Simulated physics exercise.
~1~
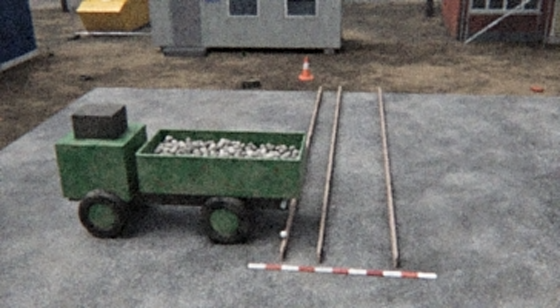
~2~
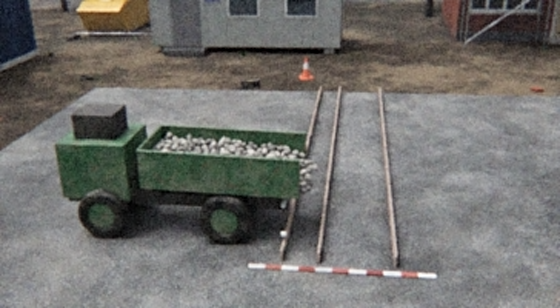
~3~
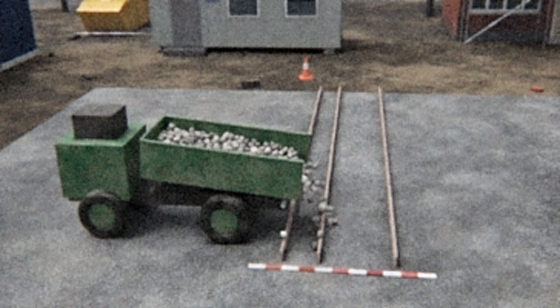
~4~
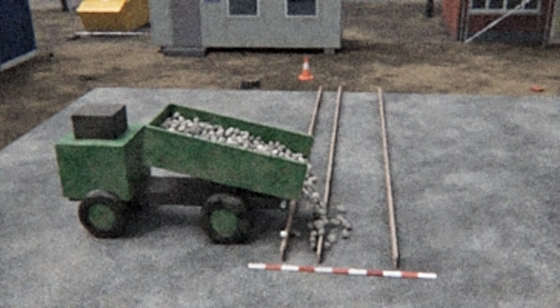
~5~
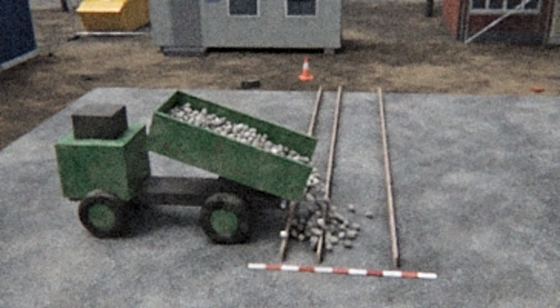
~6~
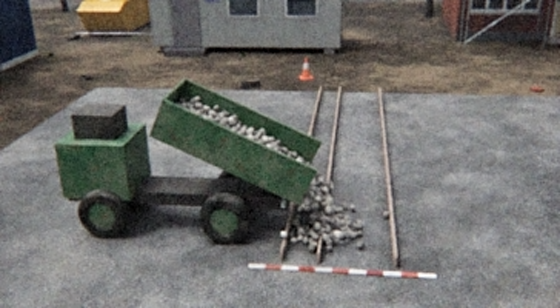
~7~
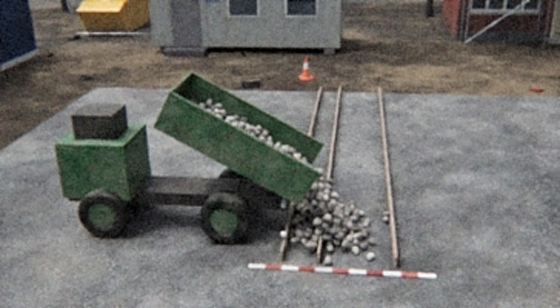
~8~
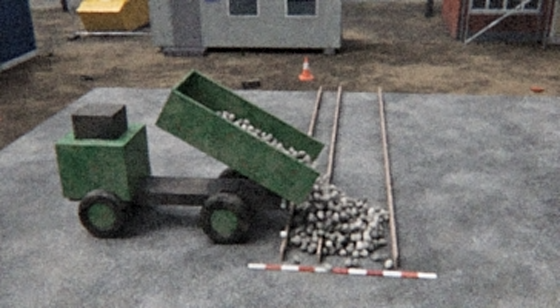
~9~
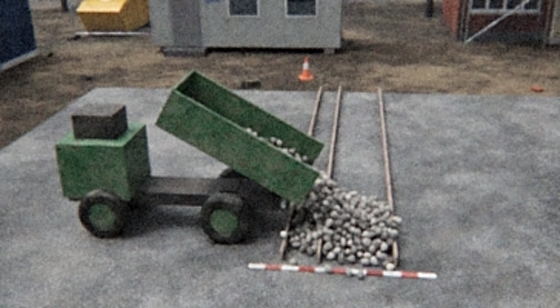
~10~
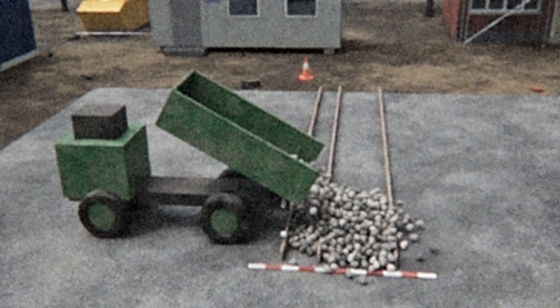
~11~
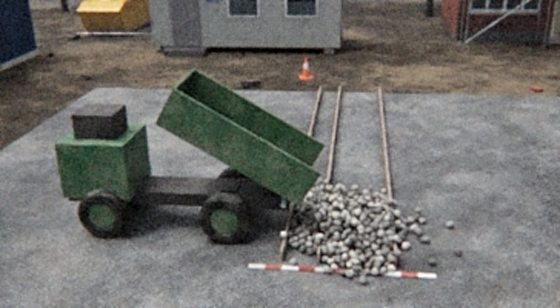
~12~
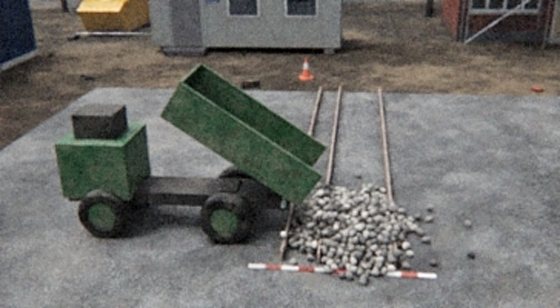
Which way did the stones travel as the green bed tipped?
They slid down the bed and spilled out toward the right, spreading over the ground there.
